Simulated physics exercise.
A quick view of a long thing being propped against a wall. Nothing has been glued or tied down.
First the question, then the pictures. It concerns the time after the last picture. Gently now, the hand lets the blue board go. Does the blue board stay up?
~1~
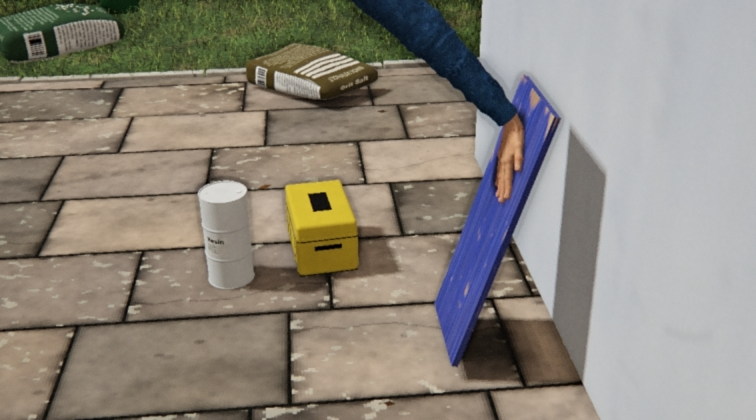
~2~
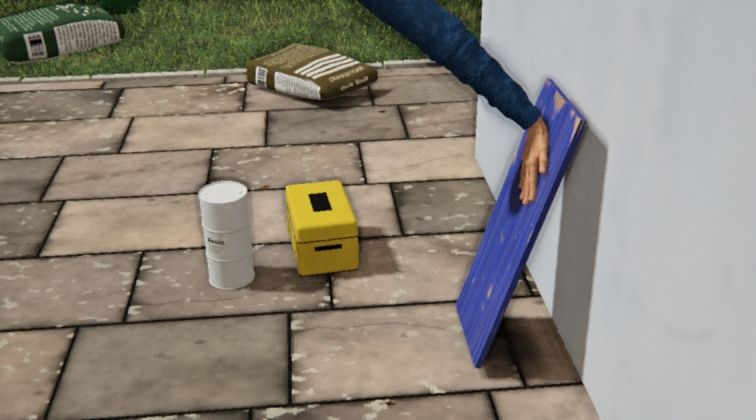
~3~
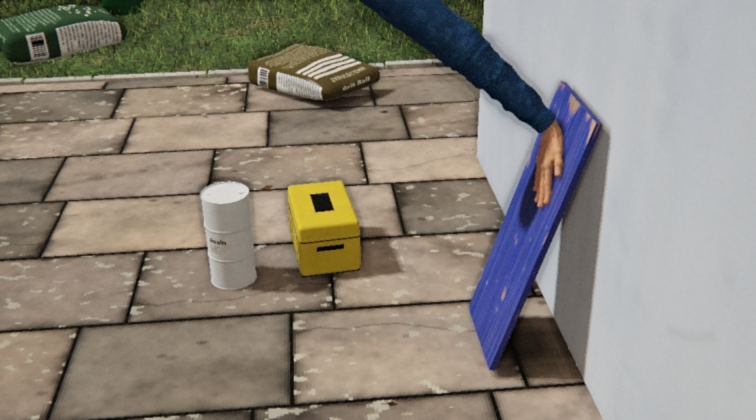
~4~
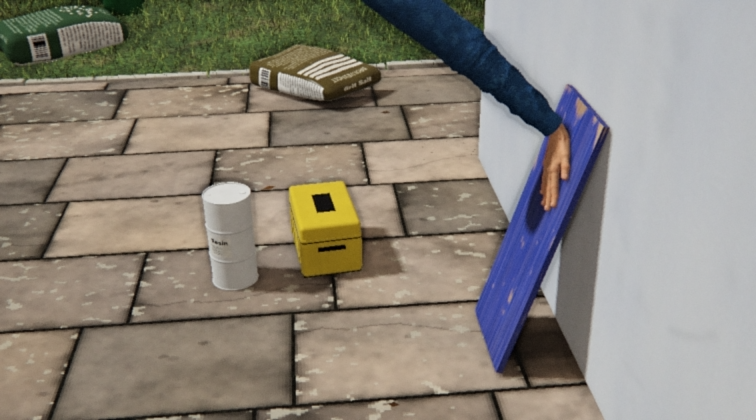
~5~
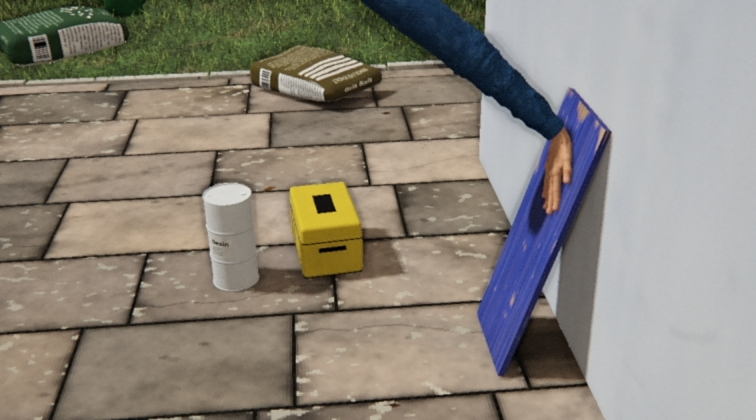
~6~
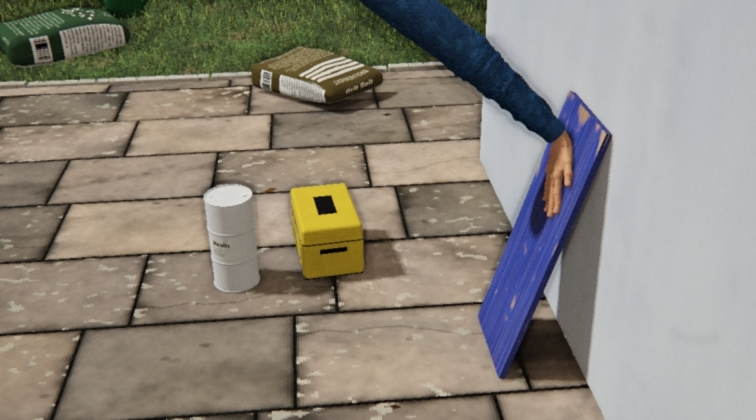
Yes.
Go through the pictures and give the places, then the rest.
The first frame shows not yet at the wall; blue board (489, 223); yellow toolbox (321, 226).
The second frame shows not yet at the wall; blue board (513, 225); yellow toolbox (321, 226).
The third frame shows not yet at the wall; blue board (527, 228); yellow toolbox (323, 227).
The fourth frame shows not yet at the wall; blue board (533, 231); yellow toolbox (325, 227).
The fifth frame shows leant on the wall, still held; blue board (535, 234); yellow toolbox (325, 228).
The sixth frame shows leant on the wall, still held; blue board (536, 237); yellow toolbox (326, 229).
Then, 0.20 s past the last view, nothing moves.
Then, 0.70 s past the last view, blue board resting near (537, 237).
Finally, all 3 still in place. Final places as the last picture's camera would see them, blue board near (537, 237). The board remains leaning.
